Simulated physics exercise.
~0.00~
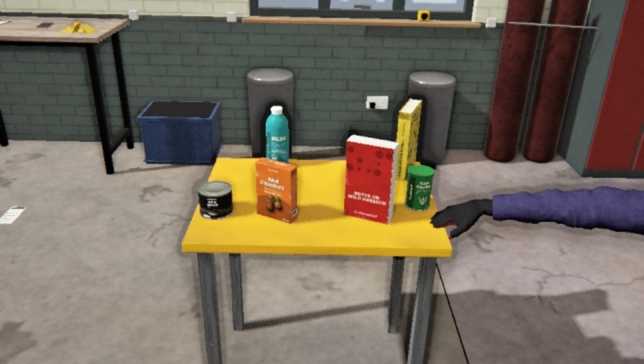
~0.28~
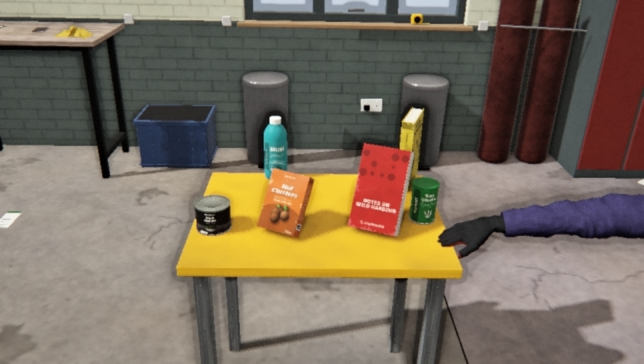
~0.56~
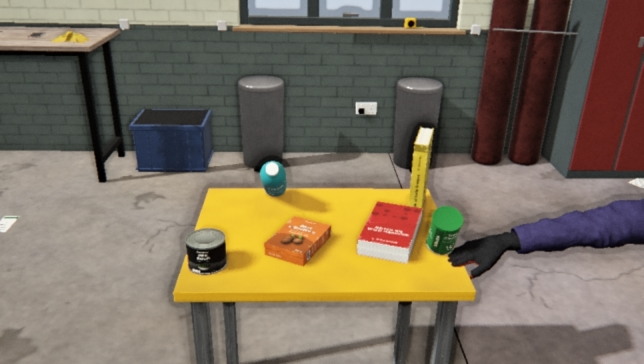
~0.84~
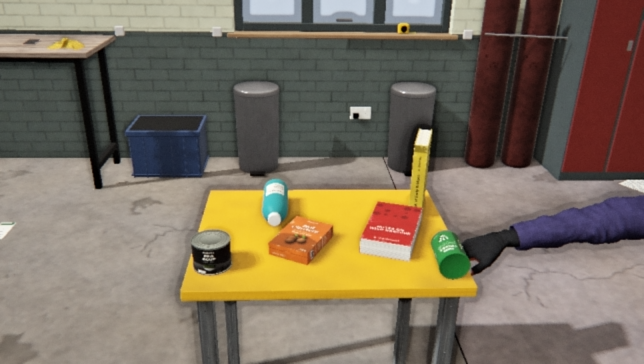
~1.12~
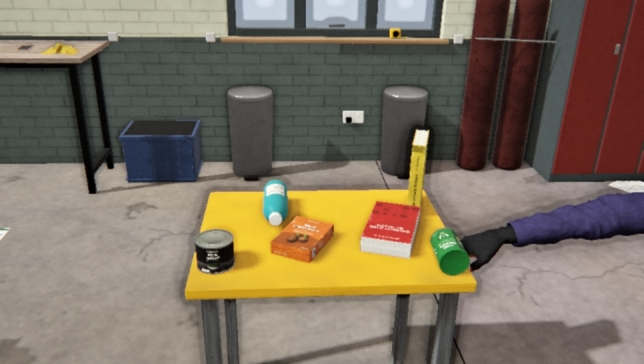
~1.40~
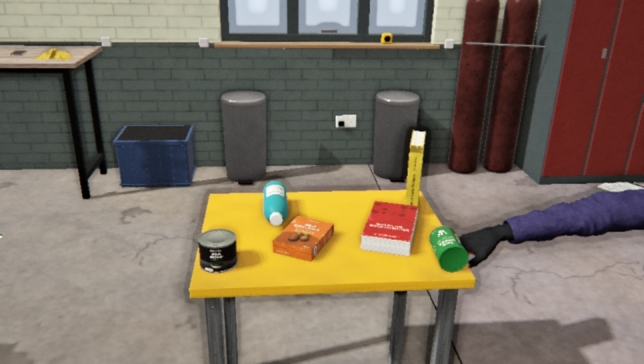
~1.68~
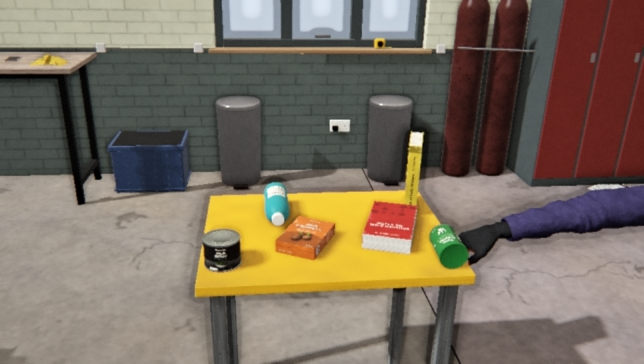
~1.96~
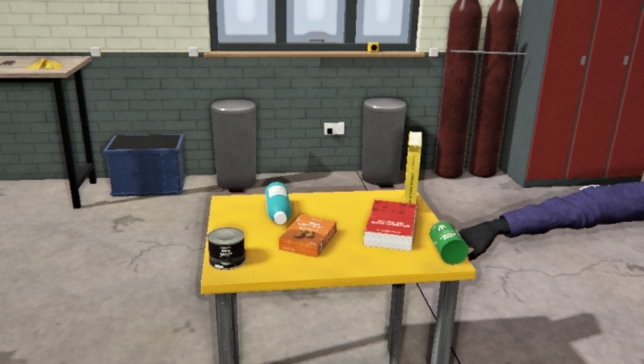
A yellow table slides a short way toward the viewer in a workshop-like room with grey brick walls, seen from in front and slightly above, while a gloved, purple-sleeved arm lies at its right edge. On it stand a black tub, an orange packet, a turquoise bottle, a red book, a yellow book and a green tin. The orange packet and red book lean back and fall flat. The turquoise bottle topples next, and the green tin tips over beside the glove. The view drifts gently sideways as all four lie still on the table, the black tub and yellow book still upright.
